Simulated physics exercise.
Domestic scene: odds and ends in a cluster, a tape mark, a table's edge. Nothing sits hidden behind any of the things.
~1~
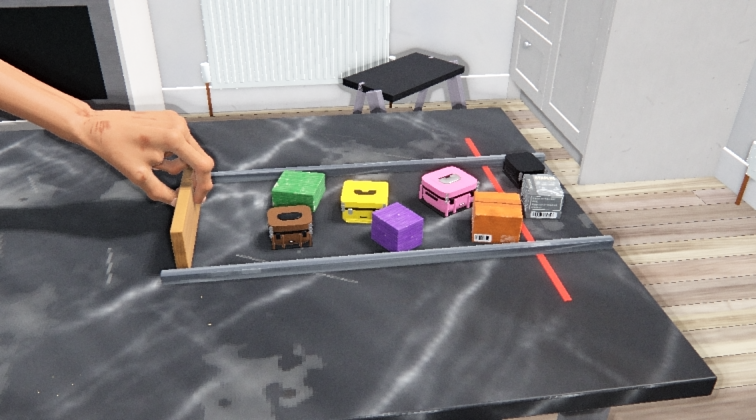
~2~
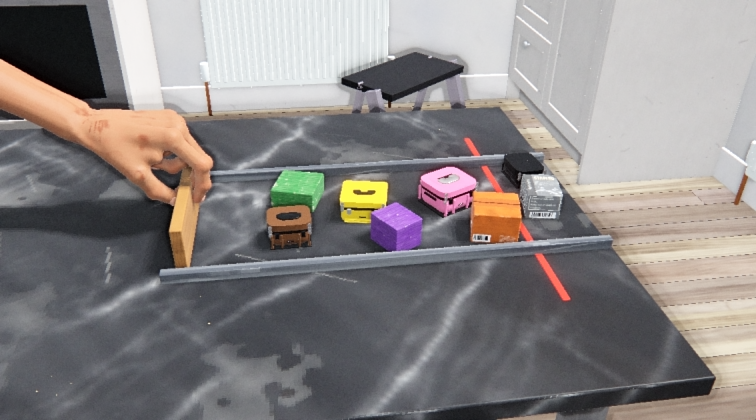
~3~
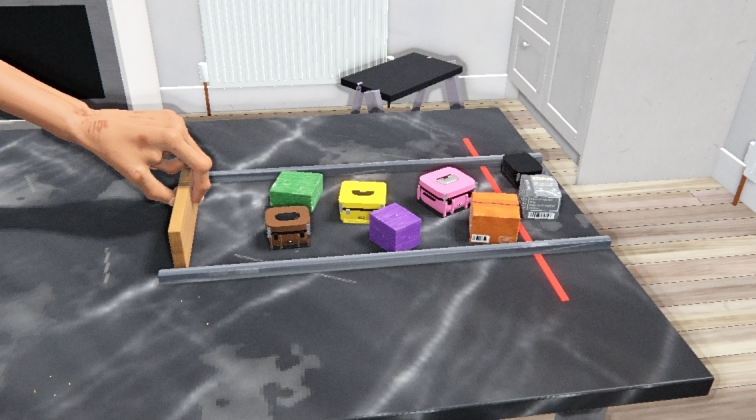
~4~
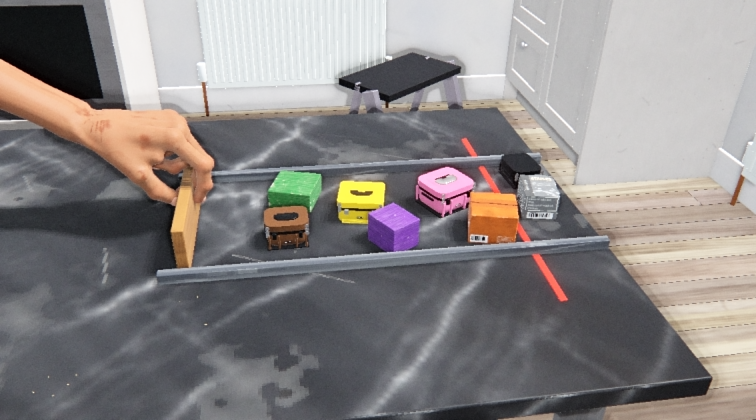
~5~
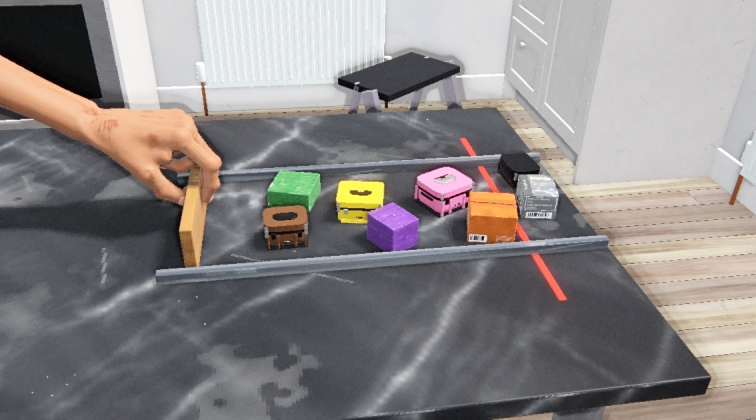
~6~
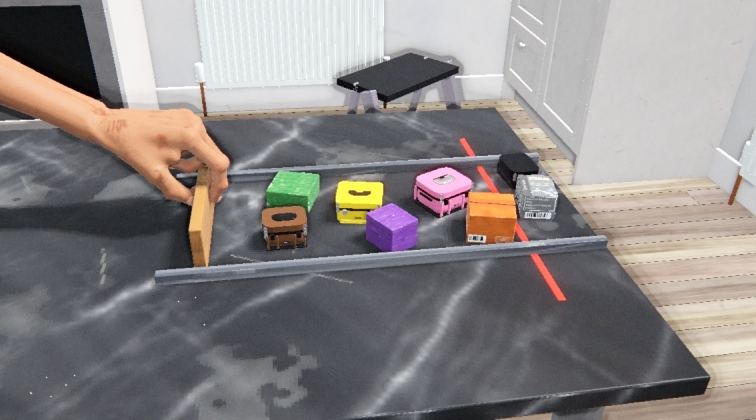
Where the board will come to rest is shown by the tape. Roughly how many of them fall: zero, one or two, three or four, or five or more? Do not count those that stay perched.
Three or four.
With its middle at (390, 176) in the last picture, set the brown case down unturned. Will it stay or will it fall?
Observed: The brown case stays in place.
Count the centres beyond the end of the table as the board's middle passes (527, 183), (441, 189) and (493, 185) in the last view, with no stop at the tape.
6, 0 and 3.
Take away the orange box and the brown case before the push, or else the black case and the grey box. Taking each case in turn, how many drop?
Going first to second: 1 and 1.
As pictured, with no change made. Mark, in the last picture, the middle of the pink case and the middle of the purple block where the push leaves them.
Listed in order, first is (558, 172) and the other is (578, 220).
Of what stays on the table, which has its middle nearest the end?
Pink case.
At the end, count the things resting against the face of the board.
The answer is 2.
Soon after, none off yet; black case at rest near (518, 171); grey box at rest near (536, 197); orange box at rest near (490, 218).
Then, none off yet; black case at rest near (518, 171); grey box at rest near (536, 197); orange box at rest near (494, 217).
Further on, none off yet; black case moved about its own width near (544, 167); grey box moved about its own width near (569, 189); orange box moved well along near (569, 211).
At rest, the number that fall off is three or four; fallen, orange box, grey box and black case.
